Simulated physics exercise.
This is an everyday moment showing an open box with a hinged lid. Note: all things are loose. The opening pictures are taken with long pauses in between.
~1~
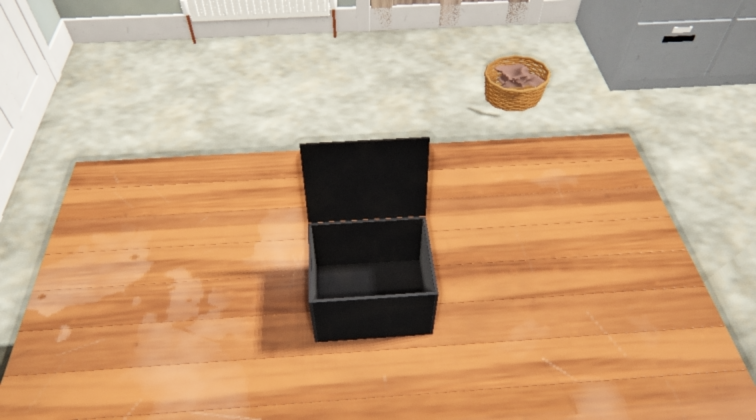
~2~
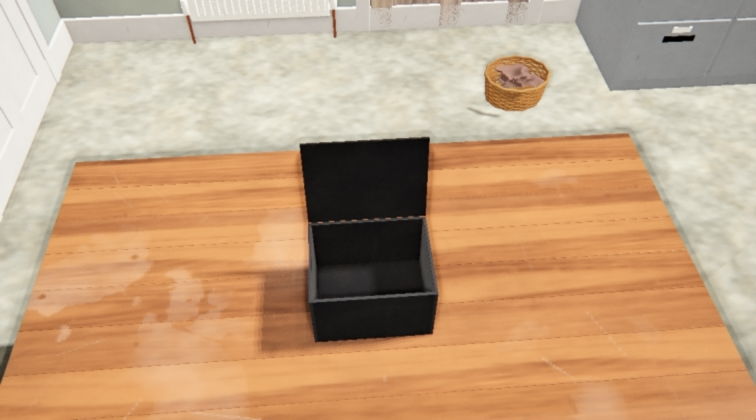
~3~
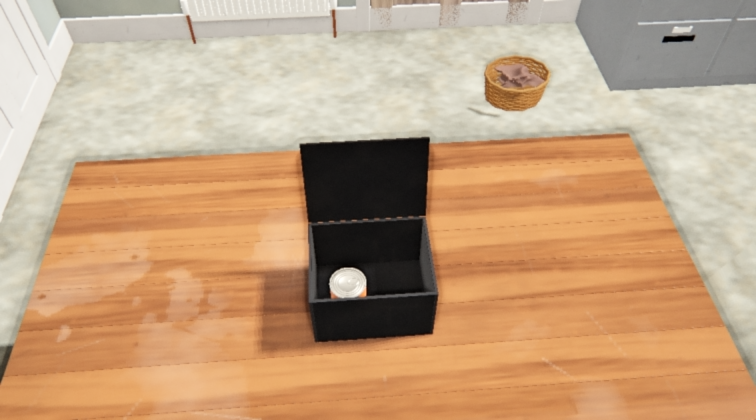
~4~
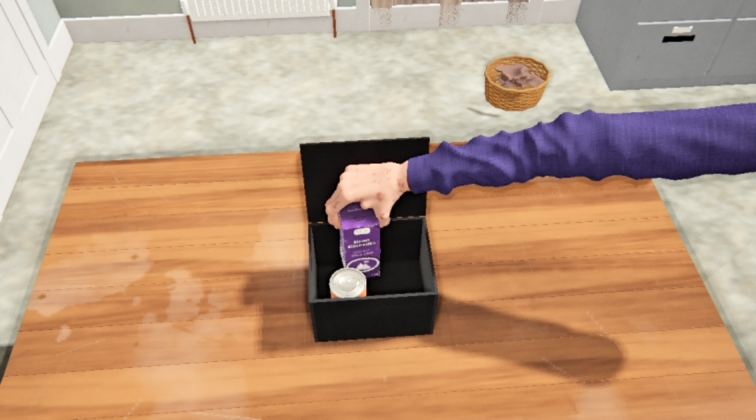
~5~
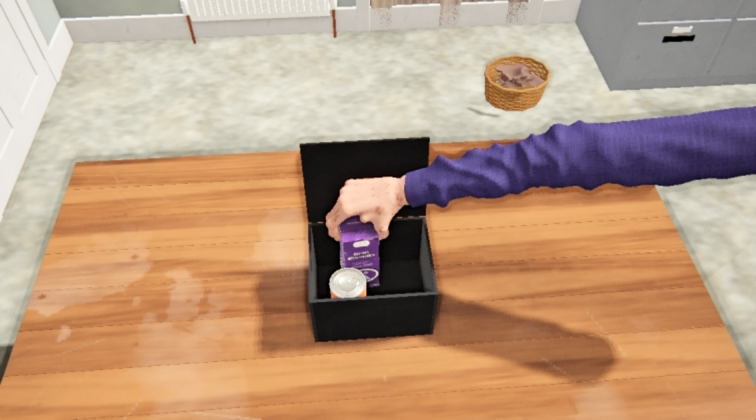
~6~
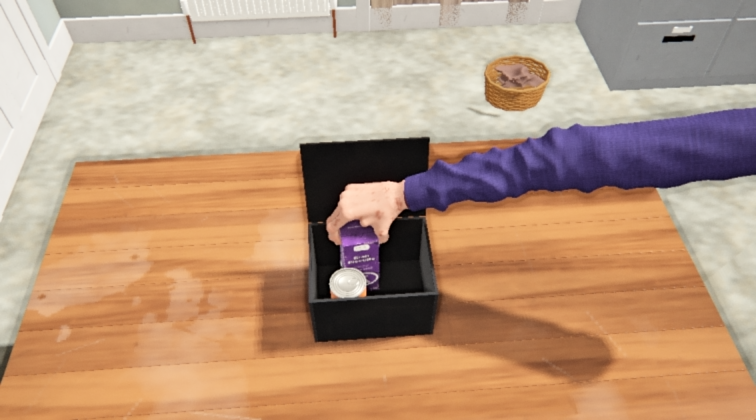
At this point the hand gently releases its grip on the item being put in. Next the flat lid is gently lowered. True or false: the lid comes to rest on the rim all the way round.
False, it is held up.
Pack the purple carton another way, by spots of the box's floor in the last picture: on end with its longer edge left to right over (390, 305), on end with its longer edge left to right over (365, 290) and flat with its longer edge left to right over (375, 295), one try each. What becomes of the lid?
On the first attempt the lid can't come down, on the second it can't come down, and on the third it drops into place.
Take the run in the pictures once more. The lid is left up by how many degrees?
About 45° above the rim.
Then, 1.00 s past the last view, lid starting down.
Then, 1.40 s past the last view, lid 70° above the rim.
Then, 1.70 s past the last view, lid 54° above the rim; purple carton rocked 4° from its first pose near (360, 258).
Then, 2.60 s past the last view, lid 44° above the rim; purple carton rocked 5° from its first pose near (361, 260).
Finally, lid 43° above the rim; left askew, purple carton; orange tin still in place. Final places as the last picture's camera would see them, purple carton near (362, 261).
